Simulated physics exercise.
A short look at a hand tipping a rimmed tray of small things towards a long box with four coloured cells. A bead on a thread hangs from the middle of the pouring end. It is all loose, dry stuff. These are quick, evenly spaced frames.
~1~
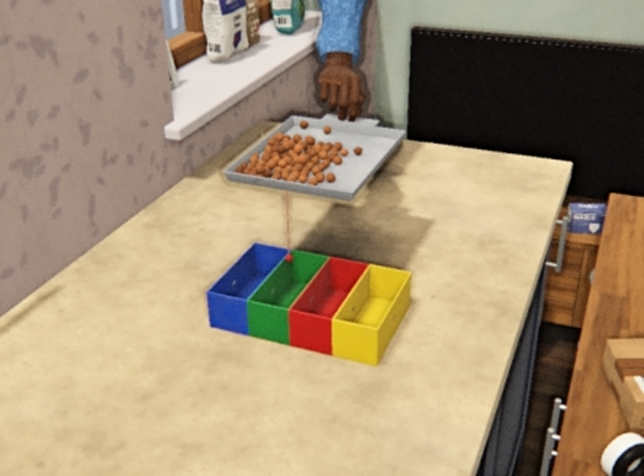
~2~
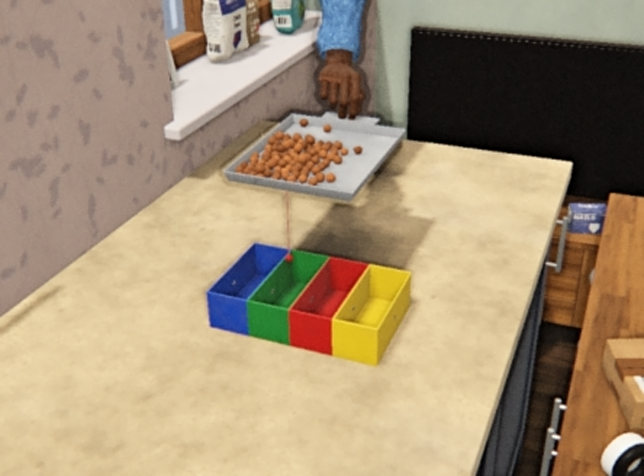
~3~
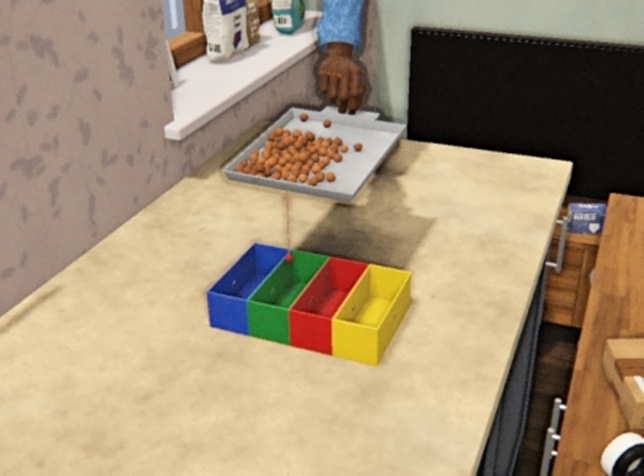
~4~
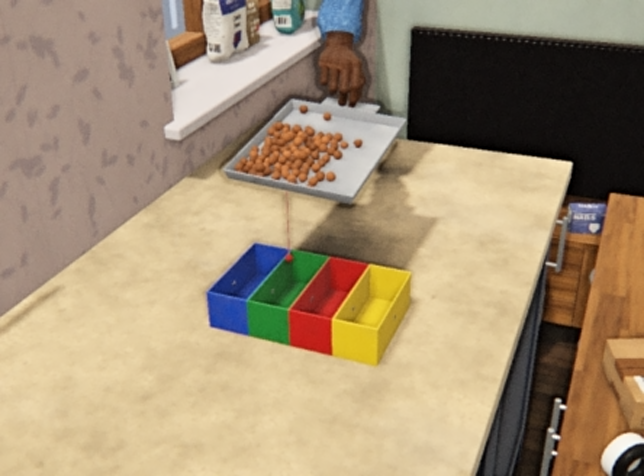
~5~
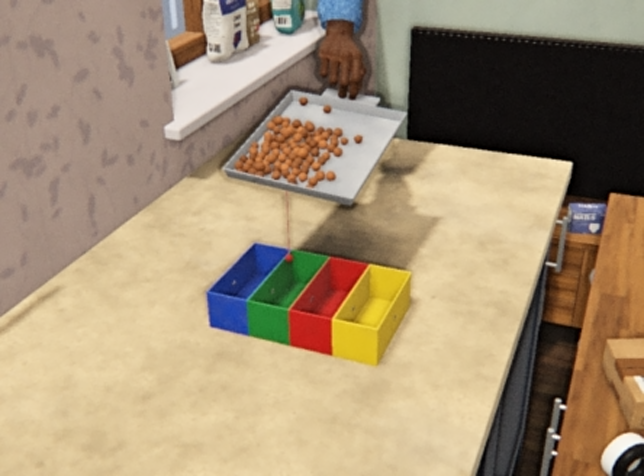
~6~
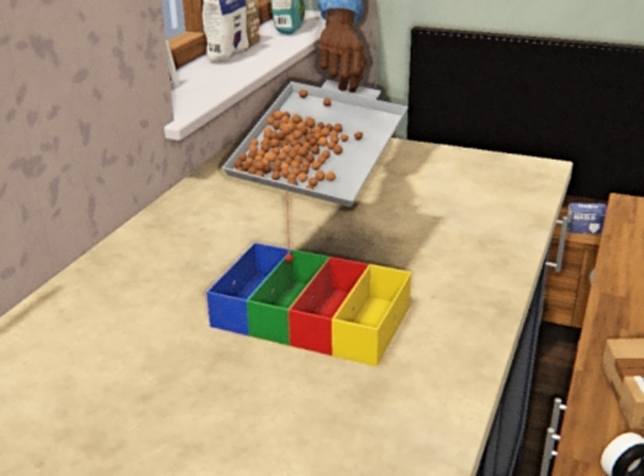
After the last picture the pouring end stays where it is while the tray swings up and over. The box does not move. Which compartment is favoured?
It favours the red compartment.
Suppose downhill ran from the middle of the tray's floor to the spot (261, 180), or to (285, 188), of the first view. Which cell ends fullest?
At the first place the blue cell, at the second the blue one.
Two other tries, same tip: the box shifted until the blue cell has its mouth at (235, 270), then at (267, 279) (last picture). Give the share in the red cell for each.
First some 40, then 40 per cent.
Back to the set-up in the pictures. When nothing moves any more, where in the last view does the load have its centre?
Close to (321, 322).
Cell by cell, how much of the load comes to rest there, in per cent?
In per cent, blue cell 0, green cell 20, red cell 50 and yellow cell 20.
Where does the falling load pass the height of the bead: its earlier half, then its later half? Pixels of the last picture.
Early half (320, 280), late half (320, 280).
Shortly afterwards, tray tipped steeply; the bulk on the tray; a little in the red cell; only a few in the green cell; only a few in the yellow cell; only a few falling or outside the box.
Next, tray tipped right over; near a quarter on the tray; near a quarter in the red cell; a little in the green cell; a little in the yellow cell; near a third falling or outside the box.
Some moments later, tray tipped past a quarter turn; near half in the red cell; near a quarter in the green cell; near a quarter in the yellow cell; only a few in the blue cell; a little falling or outside the box.
In the end, tray tipped past a quarter turn; near half in the red cell; near a quarter in the green cell; near a quarter in the yellow cell; only a few in the blue cell; a little outside the box.
